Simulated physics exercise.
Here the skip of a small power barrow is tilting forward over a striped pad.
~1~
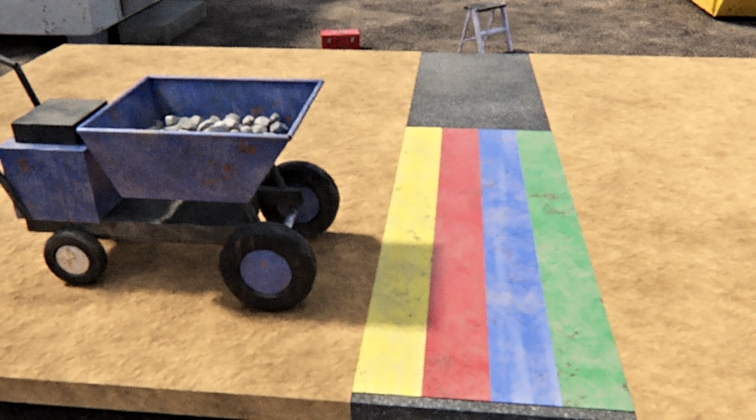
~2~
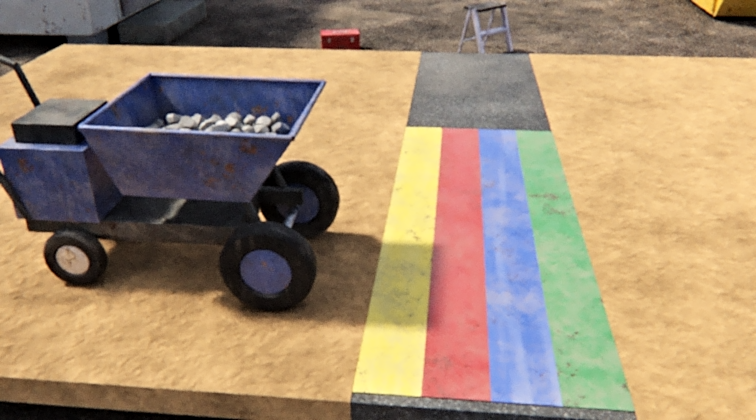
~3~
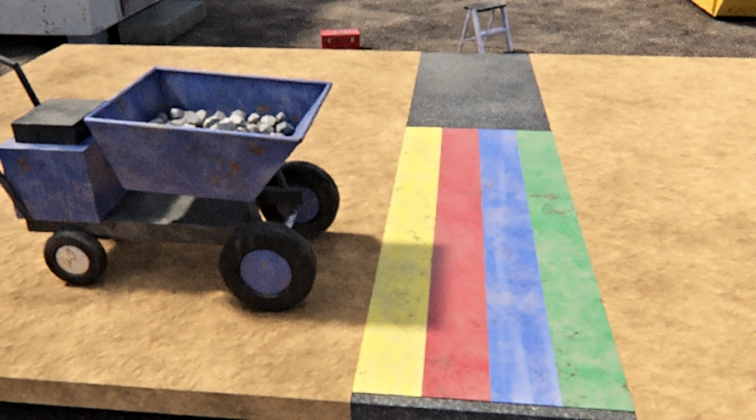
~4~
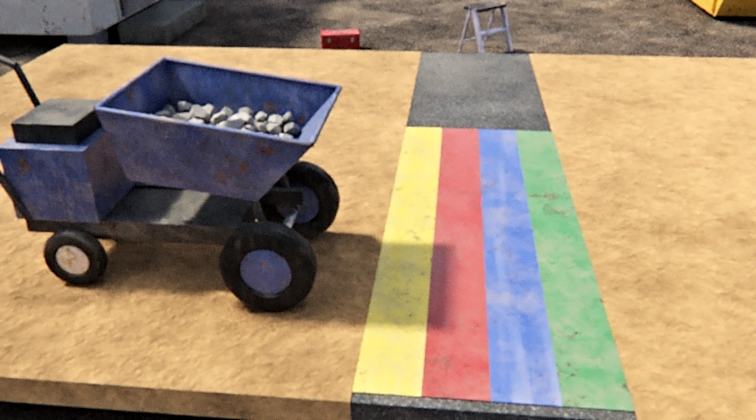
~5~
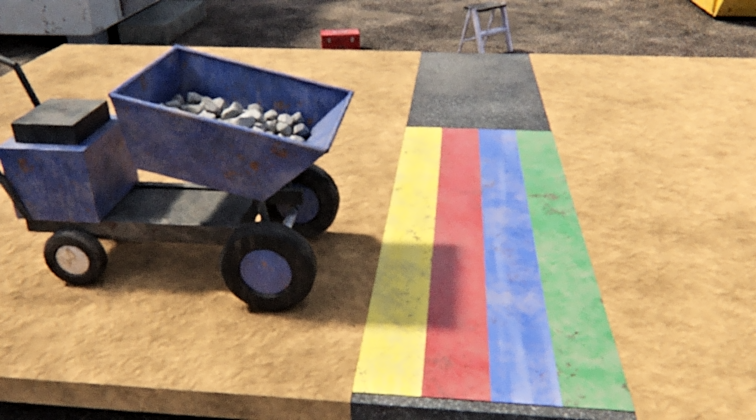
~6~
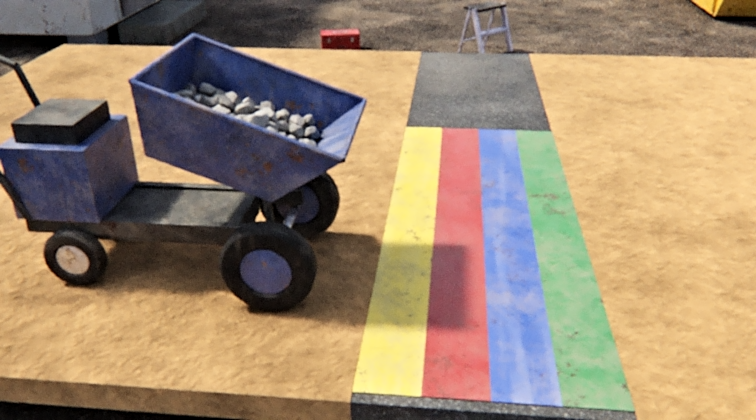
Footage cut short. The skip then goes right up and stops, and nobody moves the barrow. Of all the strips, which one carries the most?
I would say the red one.
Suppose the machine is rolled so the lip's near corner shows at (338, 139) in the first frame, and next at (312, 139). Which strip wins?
So the first one goes to the blue one and the second to the red strip.
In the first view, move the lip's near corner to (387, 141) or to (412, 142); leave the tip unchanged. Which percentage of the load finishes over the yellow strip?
In order: 0 % and 0 %.
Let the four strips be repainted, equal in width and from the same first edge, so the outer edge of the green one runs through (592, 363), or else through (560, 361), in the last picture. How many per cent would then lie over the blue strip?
The first one comes out at 20 percent, while the second comes out at 30 percent.
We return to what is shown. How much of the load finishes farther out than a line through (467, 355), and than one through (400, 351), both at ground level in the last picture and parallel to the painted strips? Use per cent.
Roughly 40 per cent, then roughly 80 per cent.
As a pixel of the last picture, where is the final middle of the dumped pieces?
It settles centred around (463, 273).
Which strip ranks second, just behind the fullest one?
Rank two: The blue one.
Soon after the last picture, skip tipped steeply; all in the skip.
A little later, skip tipped right over; most in the skip; a stray few over the yellow strip; a small part over the red strip; a stray few over the blue strip.
Later still, skip tipped right over; about a quarter in the skip; a small part over the yellow strip; about half over the red strip; about a quarter over the blue strip; a stray few over the green strip; a stray few off the paint.
At rest, skip tipped right over; a small part in the skip; a small part over the yellow strip; about half over the red strip; about a quarter over the blue strip; a small part over the green strip; a stray few off the paint.
